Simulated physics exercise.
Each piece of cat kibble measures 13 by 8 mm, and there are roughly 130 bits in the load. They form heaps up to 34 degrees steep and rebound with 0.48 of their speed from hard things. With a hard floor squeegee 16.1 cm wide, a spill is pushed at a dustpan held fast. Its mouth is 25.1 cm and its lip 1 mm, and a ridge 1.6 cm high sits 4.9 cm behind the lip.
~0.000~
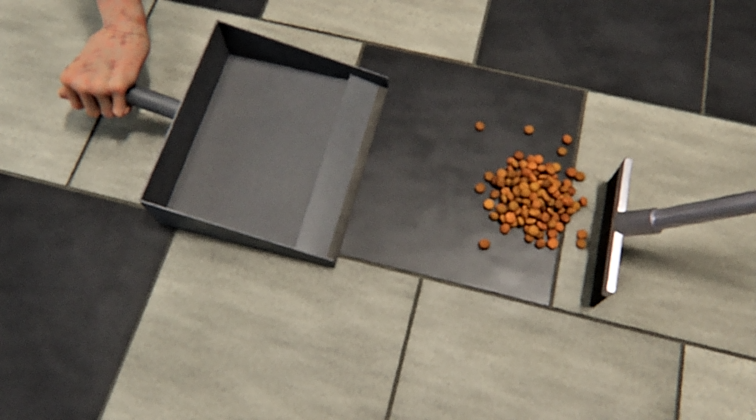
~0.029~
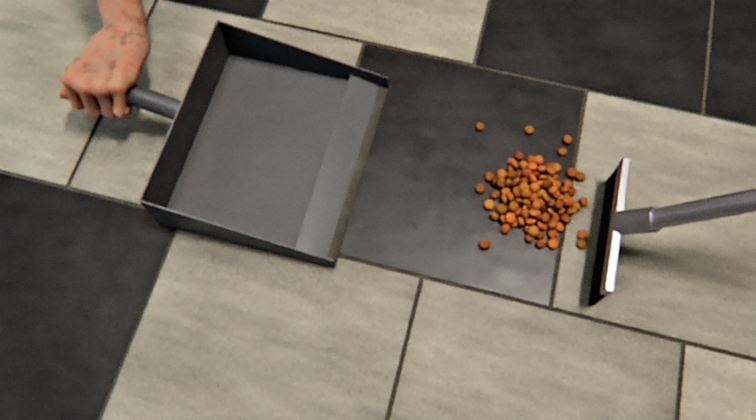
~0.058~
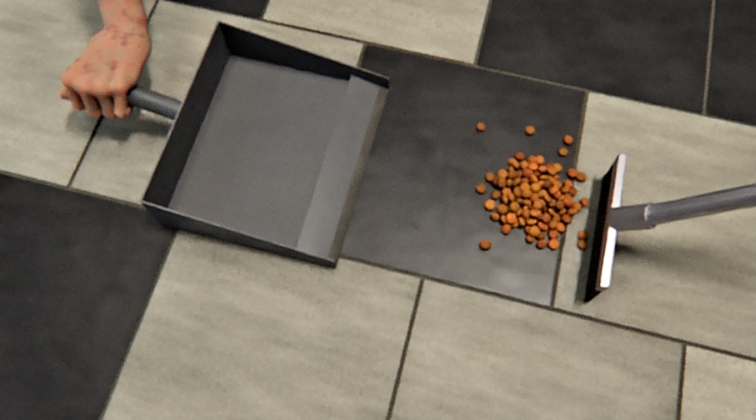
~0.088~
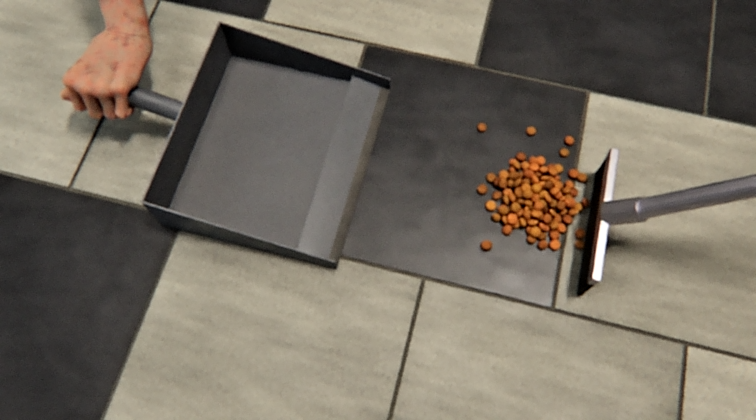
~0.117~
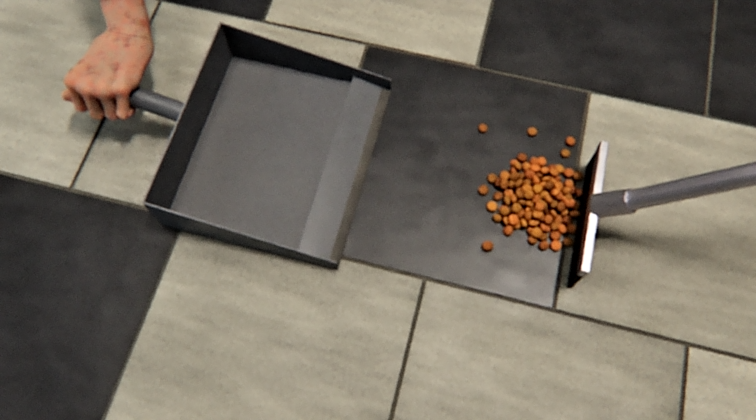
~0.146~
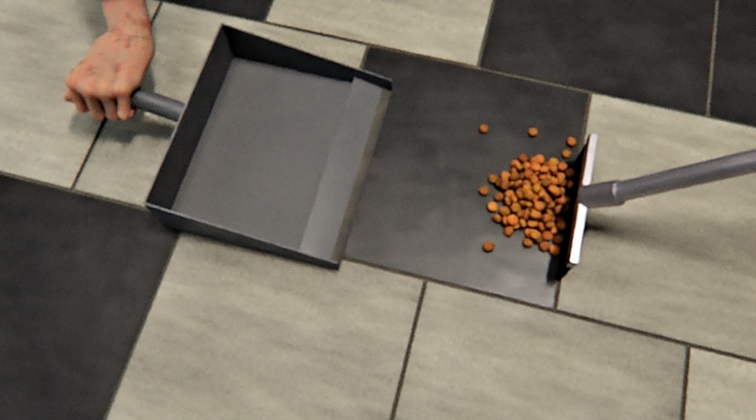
A hand at the upper left grips the handle of a dark gray dustpan on a floor of pale and charcoal tiles, seen from above at a slant. To the pan's right lies a heap of small orange-brown kibble with a few strays, and beyond it a gray-handled squeegee. The squeegee slides left into the heap's edge, bunching the nearest pieces, while hand and pan stay almost still.
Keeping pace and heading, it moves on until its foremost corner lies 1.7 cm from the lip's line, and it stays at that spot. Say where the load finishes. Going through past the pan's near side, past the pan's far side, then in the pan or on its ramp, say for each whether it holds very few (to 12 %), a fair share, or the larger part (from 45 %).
Near side holds very few. Far side holds a fair share. Pan holds a fair share.
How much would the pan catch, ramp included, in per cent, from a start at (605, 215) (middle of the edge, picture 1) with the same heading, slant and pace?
Roughly 15 percent, ramp included.
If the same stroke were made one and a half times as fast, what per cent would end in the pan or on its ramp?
Then some 35 in a hundred.
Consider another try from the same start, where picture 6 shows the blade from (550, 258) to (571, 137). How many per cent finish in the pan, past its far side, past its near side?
Pan 45; far 15; near 0.
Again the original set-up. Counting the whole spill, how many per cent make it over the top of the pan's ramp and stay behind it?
Around 0 percent.
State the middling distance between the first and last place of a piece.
Somewhere around 22 centimetres.
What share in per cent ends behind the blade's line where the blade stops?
Some 30 per cent.
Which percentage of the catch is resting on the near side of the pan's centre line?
Something like 0 in a hundred.
After 0.38 s, middle of the blade 14 cm from the lip; 0 % over the lip, far side 5 %, near side 0 %.
After 0.54 s, middle of the blade 6 cm from the lip; 0 % over the lip, far side 20 %, near side 0 %.
After 0.82 s, middle of the blade 2 cm from the lip; 20 % over the lip, far side 30 %, near side 0 %.
At rest (1.2 s), near side 0 %, far side 30 %, pan 20 %, in front of the lip or behind the blade 50 %.
